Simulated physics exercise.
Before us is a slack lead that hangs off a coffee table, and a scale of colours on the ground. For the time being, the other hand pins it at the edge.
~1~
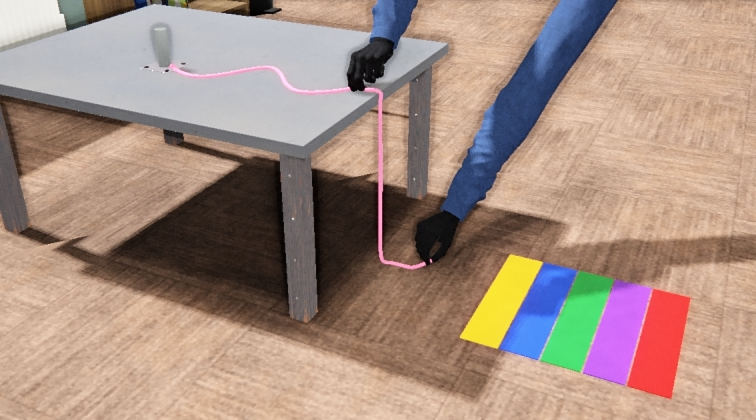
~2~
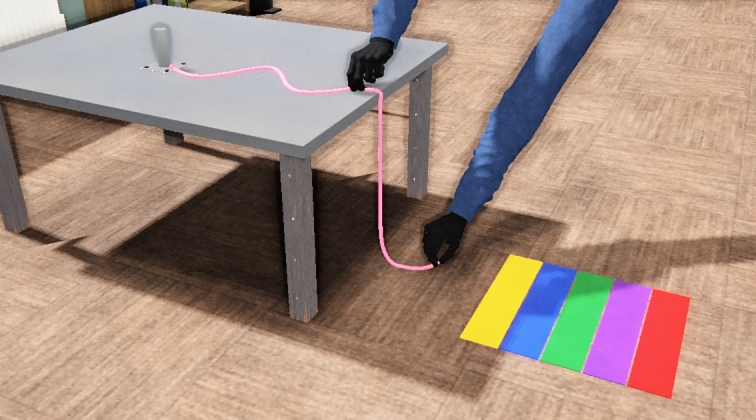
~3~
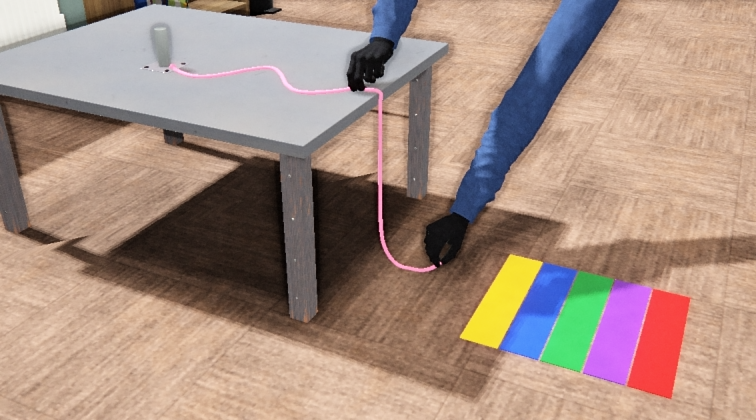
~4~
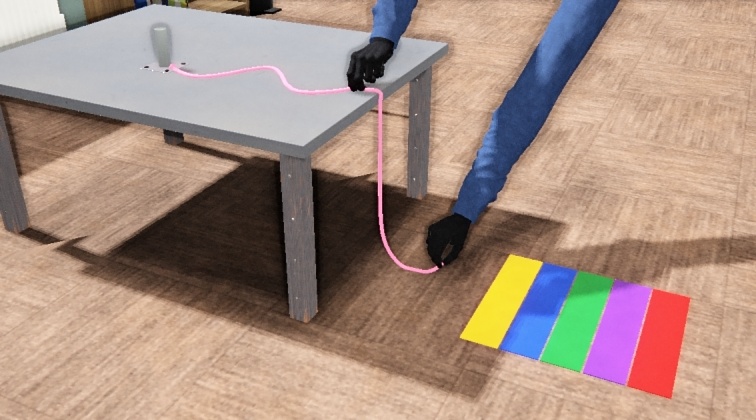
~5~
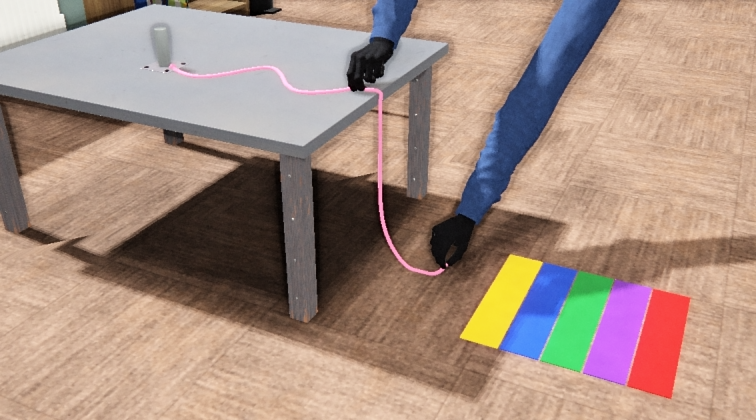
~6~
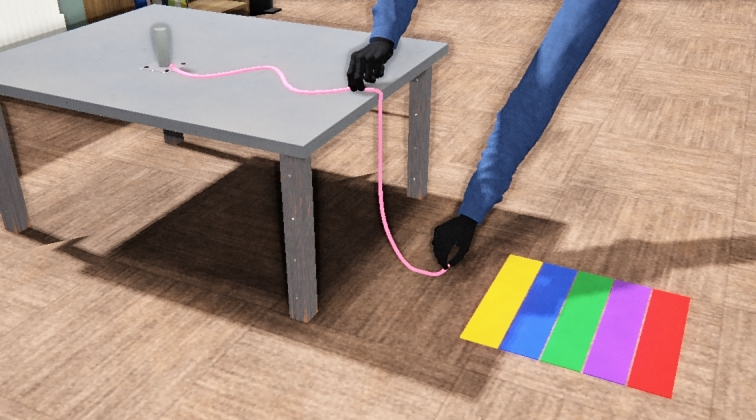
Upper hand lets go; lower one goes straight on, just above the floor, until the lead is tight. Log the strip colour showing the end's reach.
Reach: Purple strip.
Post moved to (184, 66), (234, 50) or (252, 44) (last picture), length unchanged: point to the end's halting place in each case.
In order, the pixels are (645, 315), (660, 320) and (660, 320).
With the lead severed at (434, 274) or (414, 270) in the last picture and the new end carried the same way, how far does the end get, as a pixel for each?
Case by case it comes to about (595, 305) and then about (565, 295).
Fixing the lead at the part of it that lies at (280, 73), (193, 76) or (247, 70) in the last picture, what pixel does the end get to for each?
Results: (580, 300); (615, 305); (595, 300).
Soon after, end near (556, 292); over blue.
Then, end near (598, 303); over green.
At full stretch, end near (623, 309); over purple. Over purple.
